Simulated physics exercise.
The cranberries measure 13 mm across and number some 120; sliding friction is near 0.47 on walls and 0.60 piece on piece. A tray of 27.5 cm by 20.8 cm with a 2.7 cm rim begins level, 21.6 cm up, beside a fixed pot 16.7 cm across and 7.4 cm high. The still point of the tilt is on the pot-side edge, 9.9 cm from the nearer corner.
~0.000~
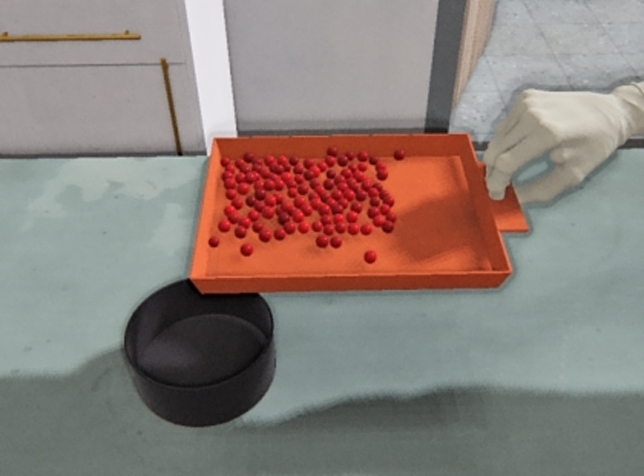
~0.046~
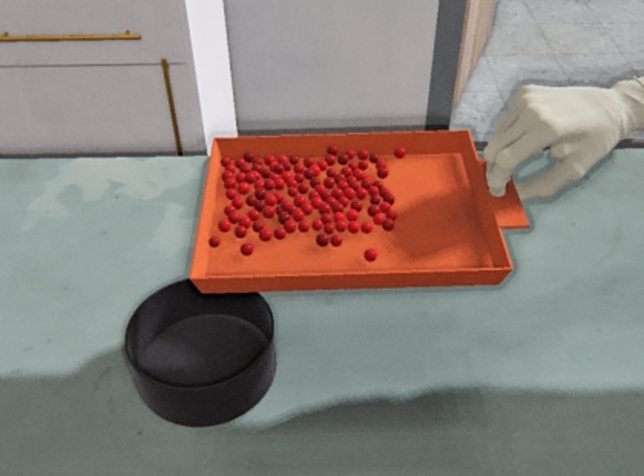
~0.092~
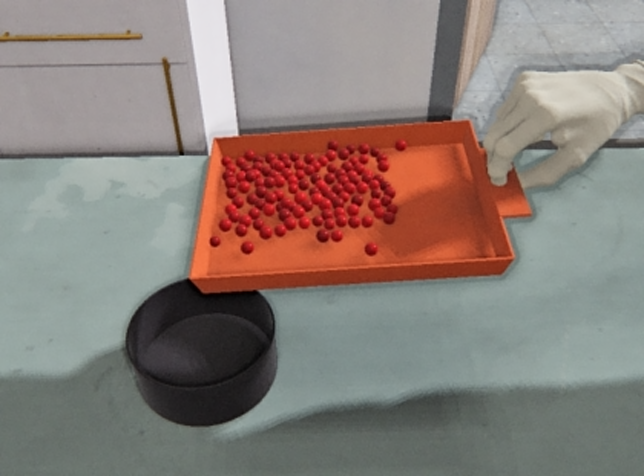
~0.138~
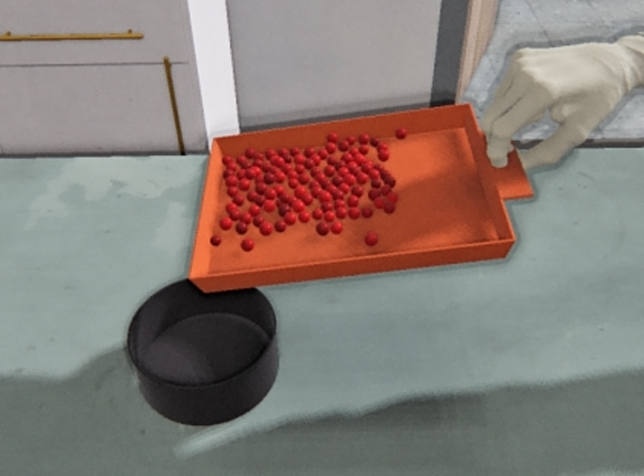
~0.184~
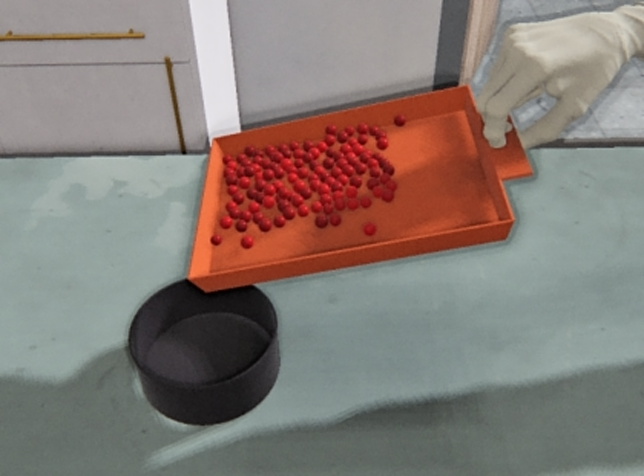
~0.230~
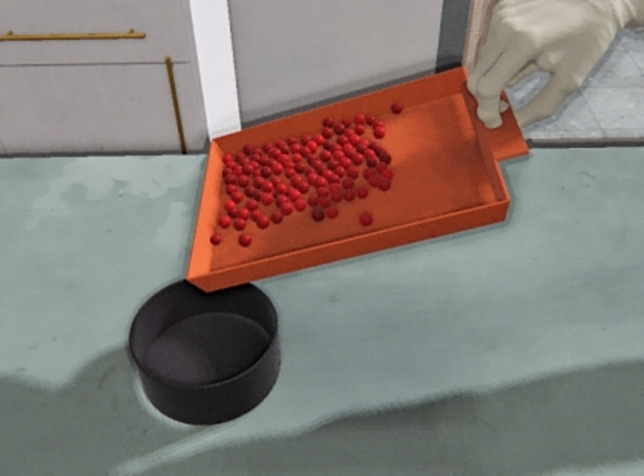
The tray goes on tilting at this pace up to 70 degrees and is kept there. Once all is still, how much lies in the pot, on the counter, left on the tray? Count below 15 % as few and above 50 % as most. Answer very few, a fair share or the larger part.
In the pot: Very few; on the counter: Very few; left on the tray: The larger part.
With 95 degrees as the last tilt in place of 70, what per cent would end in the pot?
Then about 55 per cent.
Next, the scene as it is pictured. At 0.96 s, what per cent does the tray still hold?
Roughly 100 per cent.
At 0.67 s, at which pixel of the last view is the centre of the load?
At about (231, 167).
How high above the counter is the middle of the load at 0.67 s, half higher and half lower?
Roughly 26 cm.
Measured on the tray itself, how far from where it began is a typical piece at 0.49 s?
Some 4 cm.
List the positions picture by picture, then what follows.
Tray tilt 0 degrees, front corners at (198, 272) and (502, 267); middle of the pieces at (313, 198); pot at (199, 328), in the first frame.
Tray tilt 1 degrees, front corners at (198, 272) and (503, 263); middle of the pieces at (314, 196), in the second frame.
Tray tilt 4 degrees, front corners at (198, 272) and (505, 253), lowest corner left front; middle of the pieces at (314, 192), in the third frame.
Tray tilt 8 degrees, front corners at (197, 272) and (505, 235), lowest corner left front; middle of the pieces at (314, 186), in the fourth frame.
Tray tilt 13 degrees, front corners at (196, 272) and (504, 216), lowest corner left front; middle of the pieces at (313, 179), in the fifth frame.
Tray tilt 17 degrees, front corners at (194, 272) and (499, 197), lowest corner left front; middle of the pieces at (310, 173); pot at (204, 327). The tray's pace is about 100 degrees a second, in the sixth frame.
After 0.49 s, tilt 43 degrees; the tray holds 100 %, the pot 0 %.
After 0.67 s, tilt 62 degrees; the tray holds 100 %, the pot 0 %.
Then, at 0.96 s, tilt 70 degrees; the tray holds 100 %, the pot 0 %.
By 1.5 s all is still; pot 0 %, counter 0 %, tray 95 %.
